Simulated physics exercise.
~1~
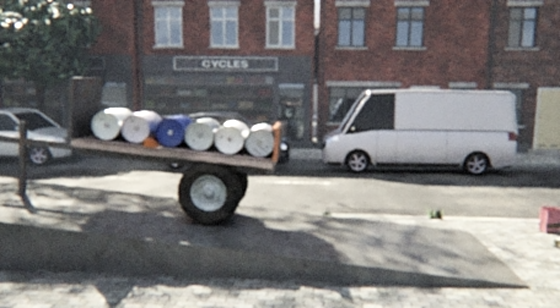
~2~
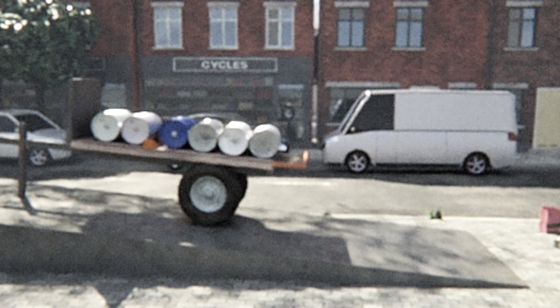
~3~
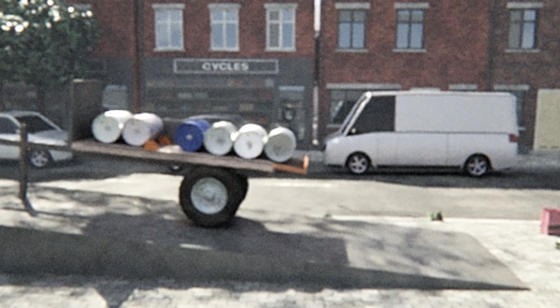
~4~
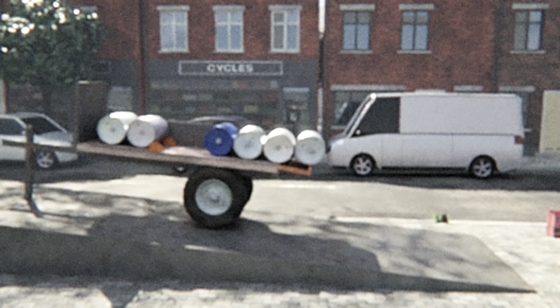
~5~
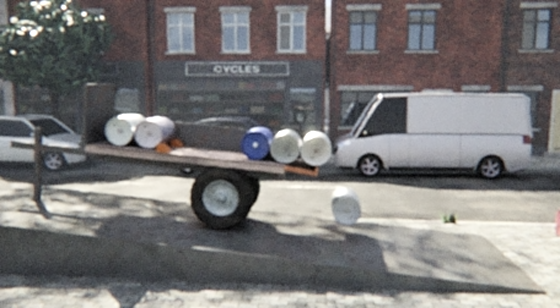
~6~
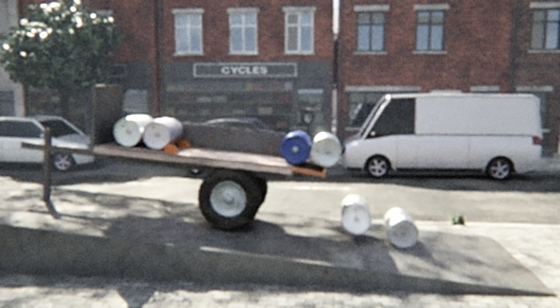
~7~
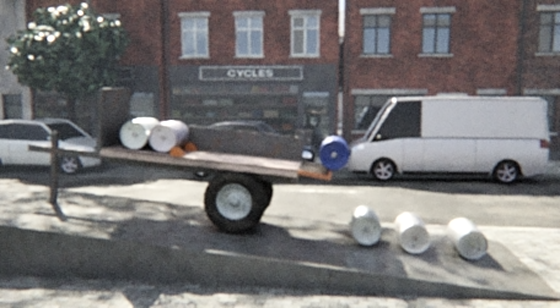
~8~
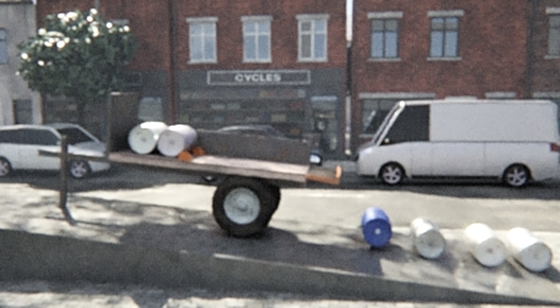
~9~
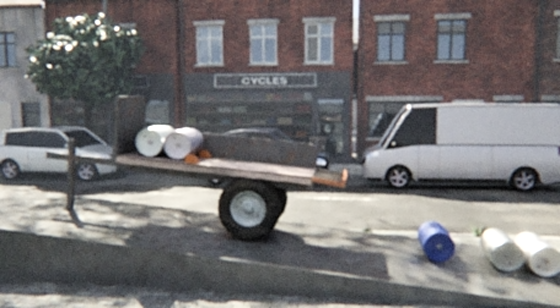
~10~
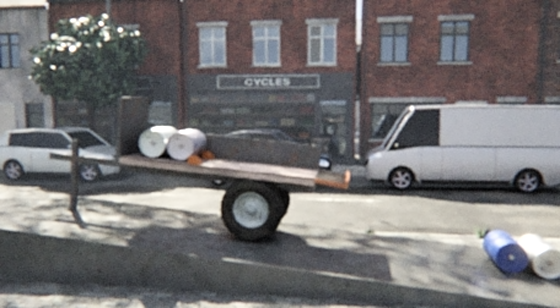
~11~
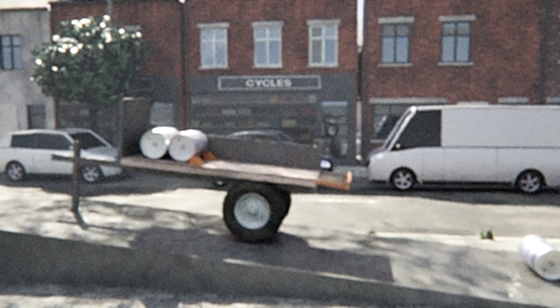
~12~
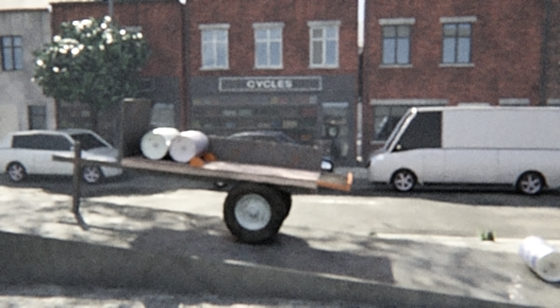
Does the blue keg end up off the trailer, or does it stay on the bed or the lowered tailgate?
It ends up off the trailer. It rolls over the lowered tailgate after three white kegs, drops to the ground and keeps rolling right.
